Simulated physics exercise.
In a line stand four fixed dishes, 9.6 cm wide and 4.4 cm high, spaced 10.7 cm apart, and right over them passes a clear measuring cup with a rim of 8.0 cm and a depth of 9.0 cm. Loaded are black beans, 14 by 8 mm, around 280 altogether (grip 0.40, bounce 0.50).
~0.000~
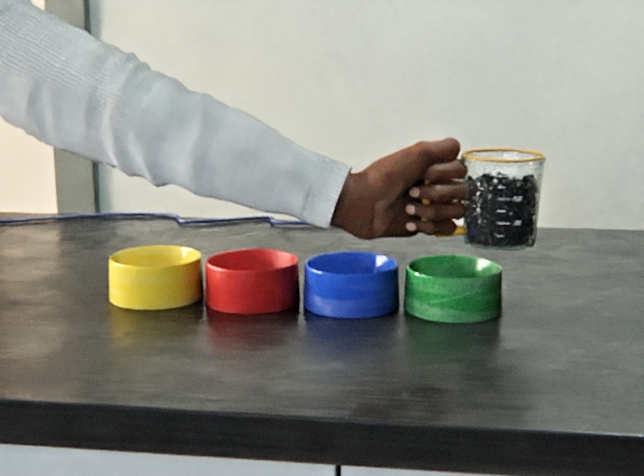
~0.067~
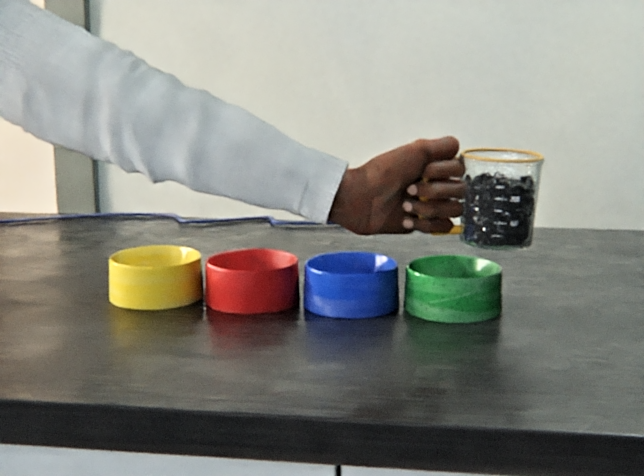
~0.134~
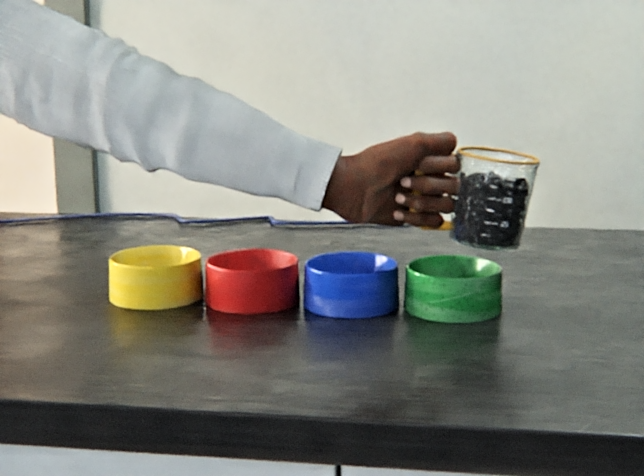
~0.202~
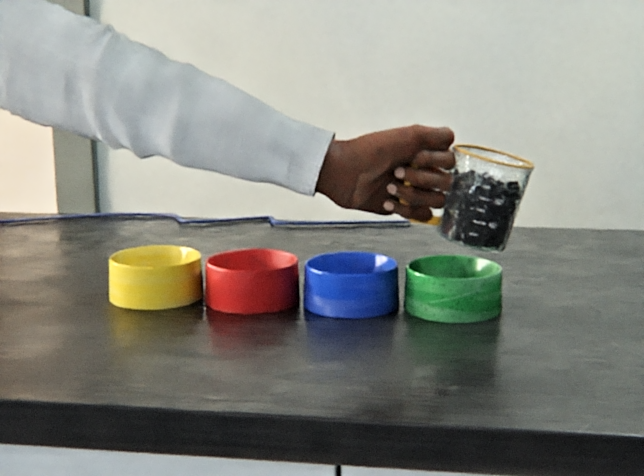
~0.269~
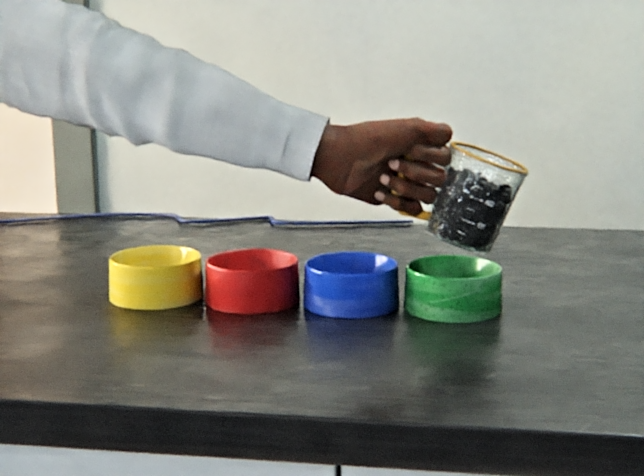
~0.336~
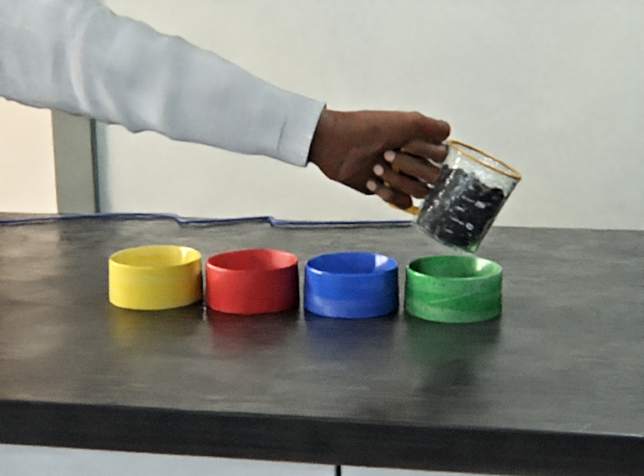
A hand tilts a clear cup of black beans rightward while moving it slightly left.
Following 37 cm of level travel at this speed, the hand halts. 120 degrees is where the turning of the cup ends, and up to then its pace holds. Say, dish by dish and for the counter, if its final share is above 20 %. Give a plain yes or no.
Red dish - no, blue dish - yes, green dish - no, yellow dish - no, counter - no.
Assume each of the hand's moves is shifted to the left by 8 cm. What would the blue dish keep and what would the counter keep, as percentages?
Blue 30, counter 20.
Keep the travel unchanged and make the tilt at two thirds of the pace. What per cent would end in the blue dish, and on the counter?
Then blue ends at 40 and the counter at 20.
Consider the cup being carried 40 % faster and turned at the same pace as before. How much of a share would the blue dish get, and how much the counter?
Blue: 40; counter: 10.
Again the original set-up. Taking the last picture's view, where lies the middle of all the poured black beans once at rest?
I'd put it at about (356, 283).
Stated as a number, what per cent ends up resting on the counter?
The answer is roughly 10 per cent.
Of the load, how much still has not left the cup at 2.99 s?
Approx. 0 % - an estimate.
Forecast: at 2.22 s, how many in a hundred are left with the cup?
Around 0 per cent of the load.
Then, at 1.46 s, tilt 120 degrees; cup holds 30 %, blue 55 %, green 5 %.
After 2.22 s, tilt 120 degrees; cup holds 0 %, blue 85 %, green 5 %.
Then, at 2.99 s, tilt 120 degrees; cup holds 0 %, blue 85 %, green 5 %.
In the end, at 3.3 s, red 0 %, blue 85 %, green 5 %, yellow 0 %, counter 10 %.
